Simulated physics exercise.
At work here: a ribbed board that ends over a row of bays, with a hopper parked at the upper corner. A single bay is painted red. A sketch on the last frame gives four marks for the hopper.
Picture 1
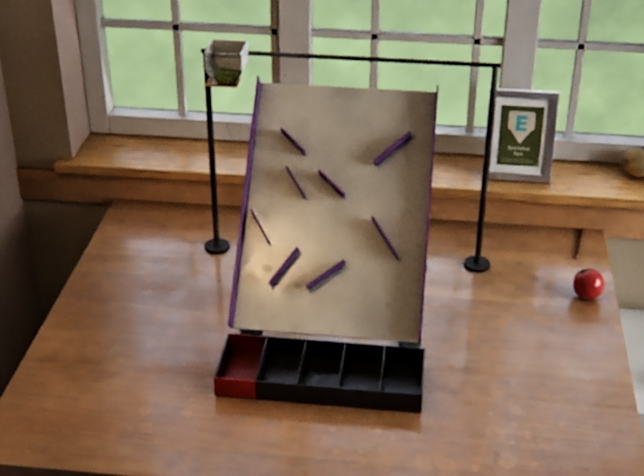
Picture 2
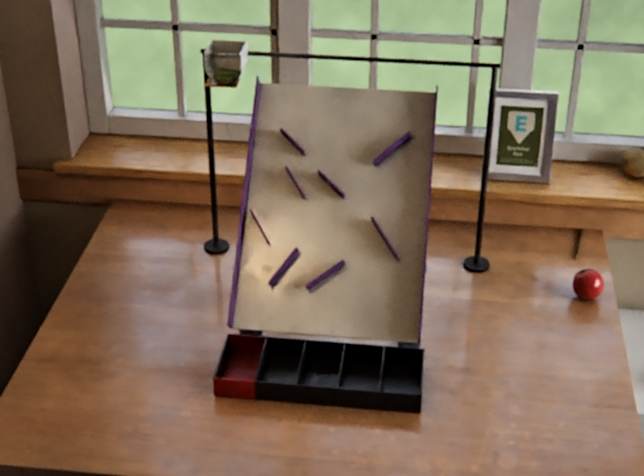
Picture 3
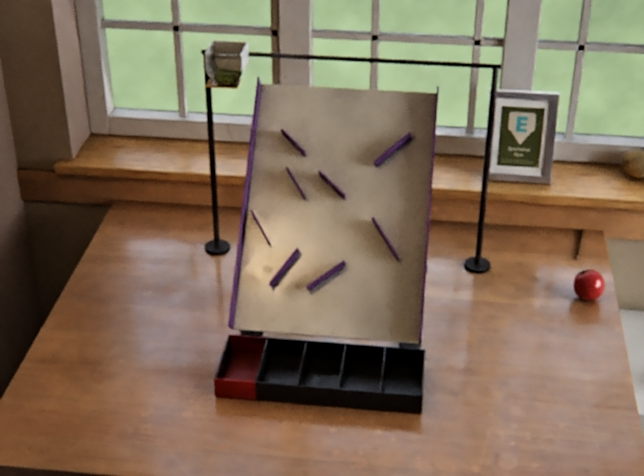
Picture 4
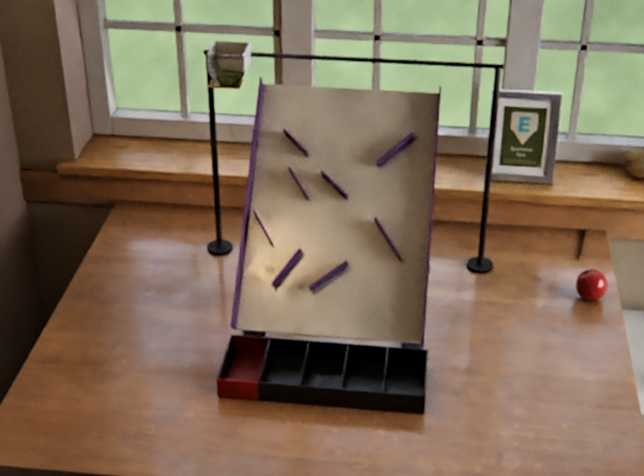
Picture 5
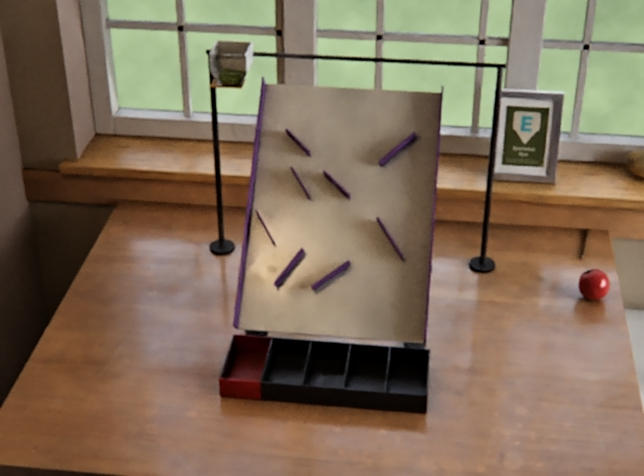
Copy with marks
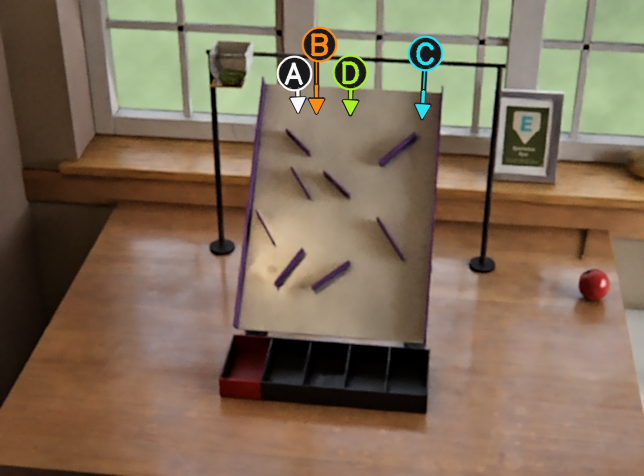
Only the camera moves, drifting very slightly so the whole view shifts a touch sideways, while every object stays still. It looks down on a wooden table before a paned window with greenery outside. A pale, purple-edged board with slanted purple ribs stands above a row of black bays, the leftmost red, with a small hopper at upper left, a black rail frame behind, and a framed sign and red ball at right.
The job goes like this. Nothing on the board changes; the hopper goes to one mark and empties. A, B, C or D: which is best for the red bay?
A.
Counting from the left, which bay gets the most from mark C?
It is the fifth one.
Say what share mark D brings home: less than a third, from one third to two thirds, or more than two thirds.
It is less than a third.
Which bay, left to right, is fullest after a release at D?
The fourth.
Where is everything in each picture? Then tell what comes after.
Hopper (228, 77), dried peas, door shut, in the first picture.
Ribs (281, 128) to (303, 151), (374, 161) to (410, 132), (286, 166) to (303, 195), in the second picture.
Ribs (319, 171) to (345, 195), (251, 210) to (268, 241), (373, 217) to (398, 257), in the third picture.
Ribs (272, 284) to (300, 248), (309, 287) to (347, 261), in the fourth picture.
Red bay (240, 388), number 1 of 5 from the left, in the fifth picture.
On the marked copy, mark A meets the board at (298, 107); mark B meets the board at (316, 108); mark C meets the board at (422, 113); mark D meets the board at (350, 109).
Choosing A, roughly a third in the red bay, roughly half in other bays, just a few held on the board, about a tenth outside the box.
Choosing B, about a tenth in the red bay, the larger part in other bays, about a tenth outside the box.
Choosing C, just a few in the red bay, the larger part in other bays, about a tenth outside the box.
Choosing D, just a few in the red bay, the larger part in other bays, about a tenth outside the box.
